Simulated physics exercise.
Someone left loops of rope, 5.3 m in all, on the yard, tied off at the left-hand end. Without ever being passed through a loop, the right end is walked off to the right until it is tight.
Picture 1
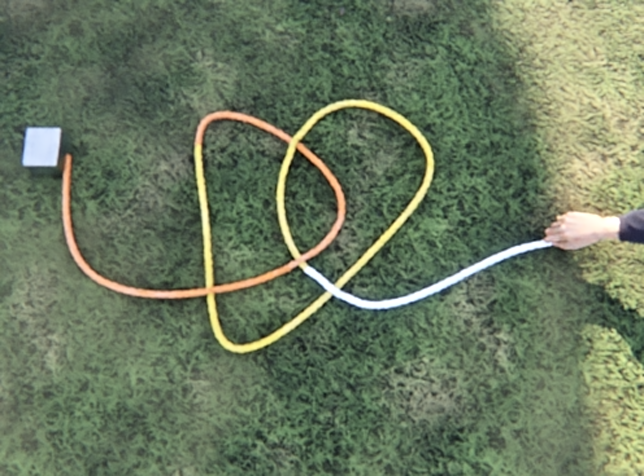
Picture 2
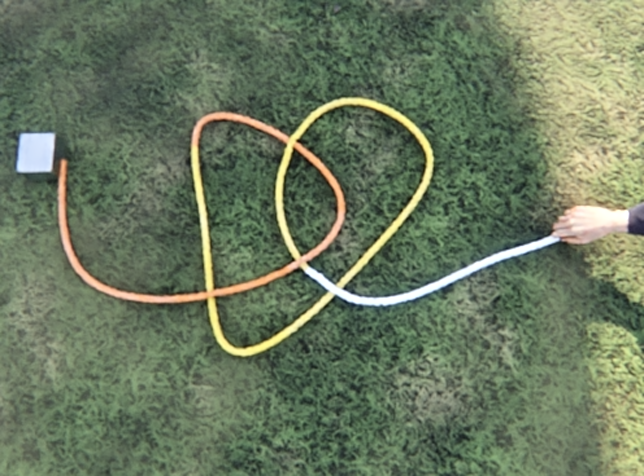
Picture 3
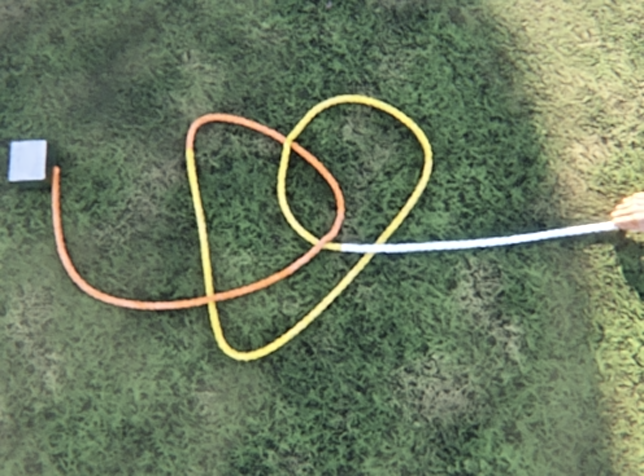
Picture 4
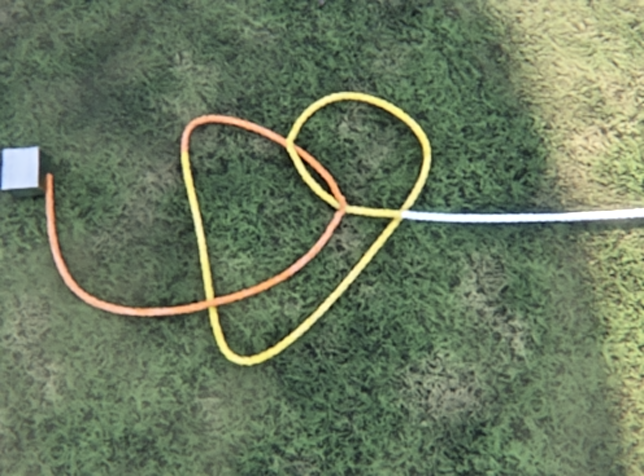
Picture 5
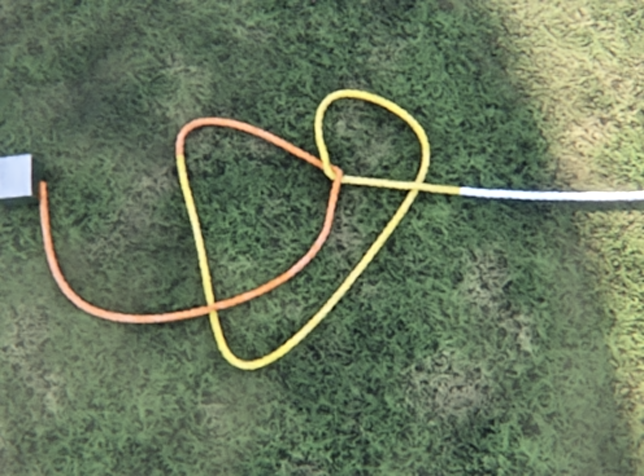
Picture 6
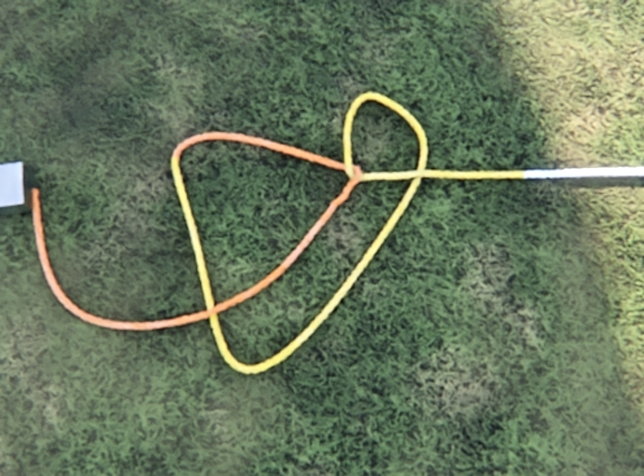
On the grass, a hand pulls the rope's white end right, shrinking the right loop.
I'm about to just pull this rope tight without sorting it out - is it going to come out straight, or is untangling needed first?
It will come out straight.
Next, the ends are 3.1 m apart, loops still 50 cm across.
Then, the ends are 3.9 m apart, loops still 21 cm across.
After that, the ends are 4.8 m apart, loops still 19 cm across.
Later, the ends are 5.3 m apart, loops still 8 cm across.
At the end, the ends are 5.3 m apart, loops still 8 cm across.
